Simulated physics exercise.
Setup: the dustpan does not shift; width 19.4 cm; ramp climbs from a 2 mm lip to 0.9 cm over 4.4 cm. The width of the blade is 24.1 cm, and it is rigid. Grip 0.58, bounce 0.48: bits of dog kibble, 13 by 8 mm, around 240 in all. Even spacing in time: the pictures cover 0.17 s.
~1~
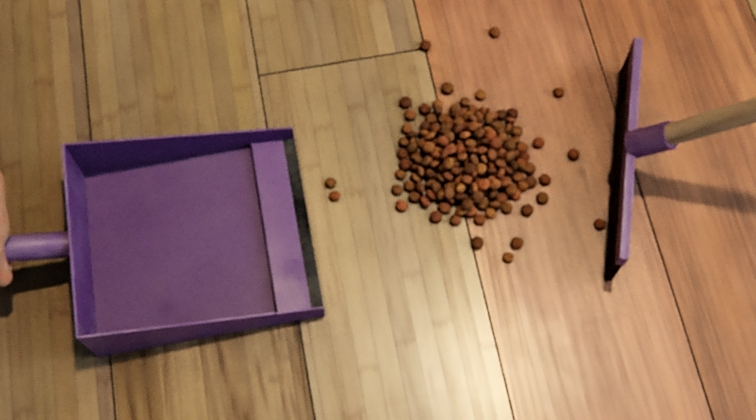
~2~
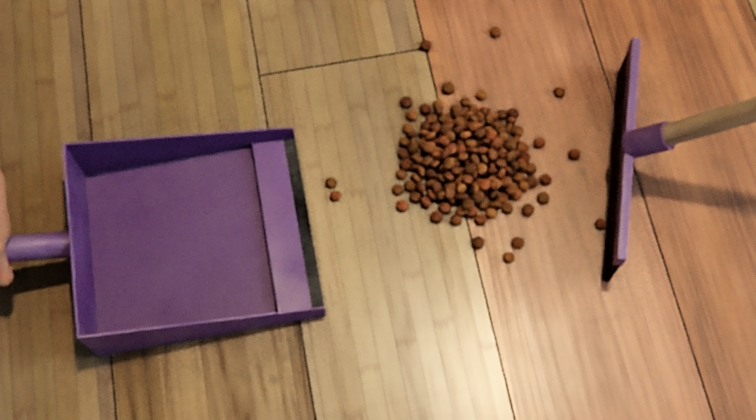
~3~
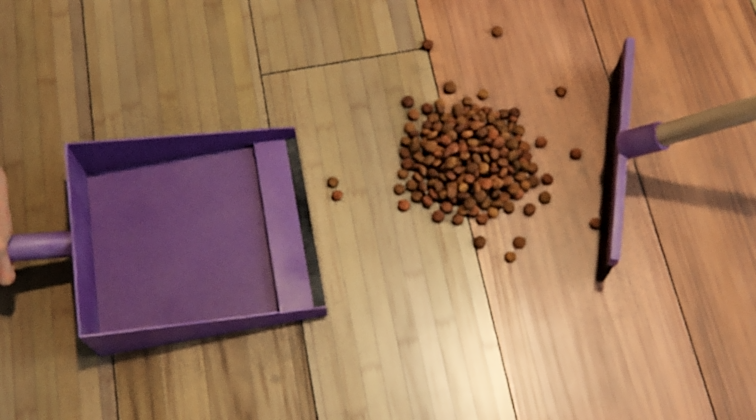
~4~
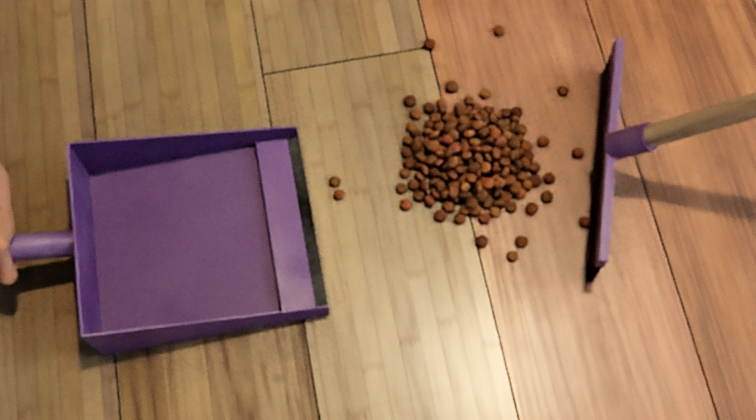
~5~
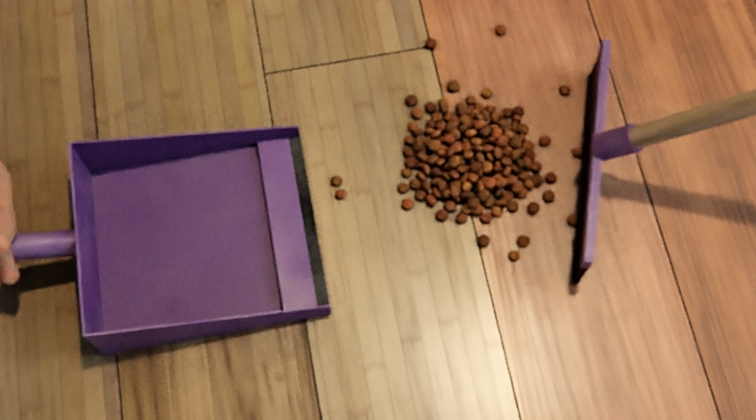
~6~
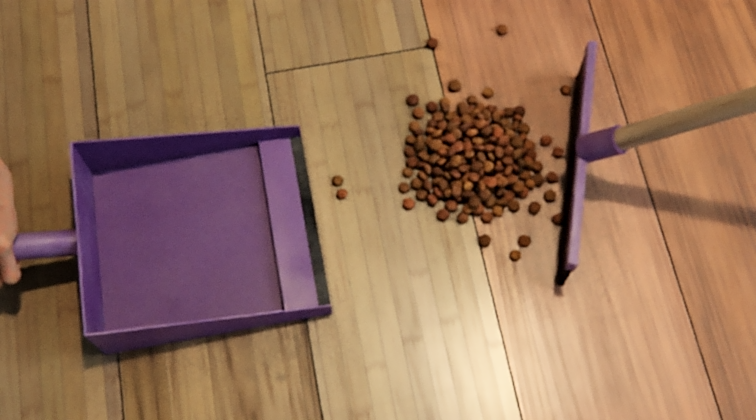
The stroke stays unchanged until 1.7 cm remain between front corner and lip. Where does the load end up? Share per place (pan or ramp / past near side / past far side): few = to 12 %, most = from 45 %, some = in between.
Shares - pan: Few, near side: Few, far side: Some.
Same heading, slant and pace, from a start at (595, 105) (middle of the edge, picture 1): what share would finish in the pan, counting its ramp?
Roughly 20 percent, ramp included.
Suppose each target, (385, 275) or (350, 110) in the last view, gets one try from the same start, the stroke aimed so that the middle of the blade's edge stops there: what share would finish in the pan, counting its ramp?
Roughly 0 per cent for the first try and 15 per cent for the second.
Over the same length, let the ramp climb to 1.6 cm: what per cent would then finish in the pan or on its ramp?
I'd put it near 5 per cent, ramp counted.
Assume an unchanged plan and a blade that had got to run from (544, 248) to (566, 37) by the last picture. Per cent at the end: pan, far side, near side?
Pan 15 % / far 45 % / near 0 %.
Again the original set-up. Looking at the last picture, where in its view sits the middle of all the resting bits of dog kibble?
I'd say roughly (342, 156).
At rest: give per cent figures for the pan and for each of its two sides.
The pan ends at 5 per cent, the near side at 0 per cent and the far side at 30 per cent.
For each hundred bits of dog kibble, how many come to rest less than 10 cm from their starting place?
Roughly 10 per cent.
Then, 0.22 s after the last picture, middle of the blade 16 cm from the lip; 0 % over the lip, far side 15 %, near side 0 %.
Then, 0.37 s after the last picture, middle of the blade 9 cm from the lip; 0 % over the lip, far side 25 %, near side 0 %.
Then, 0.64 s after the last picture, middle of the blade 6 cm from the lip; 5 % over the lip, far side 30 %, near side 0 %.
In the end, pan 5 %, near side 0 %, far side 30 %, in front of the lip or behind the blade 65 %.
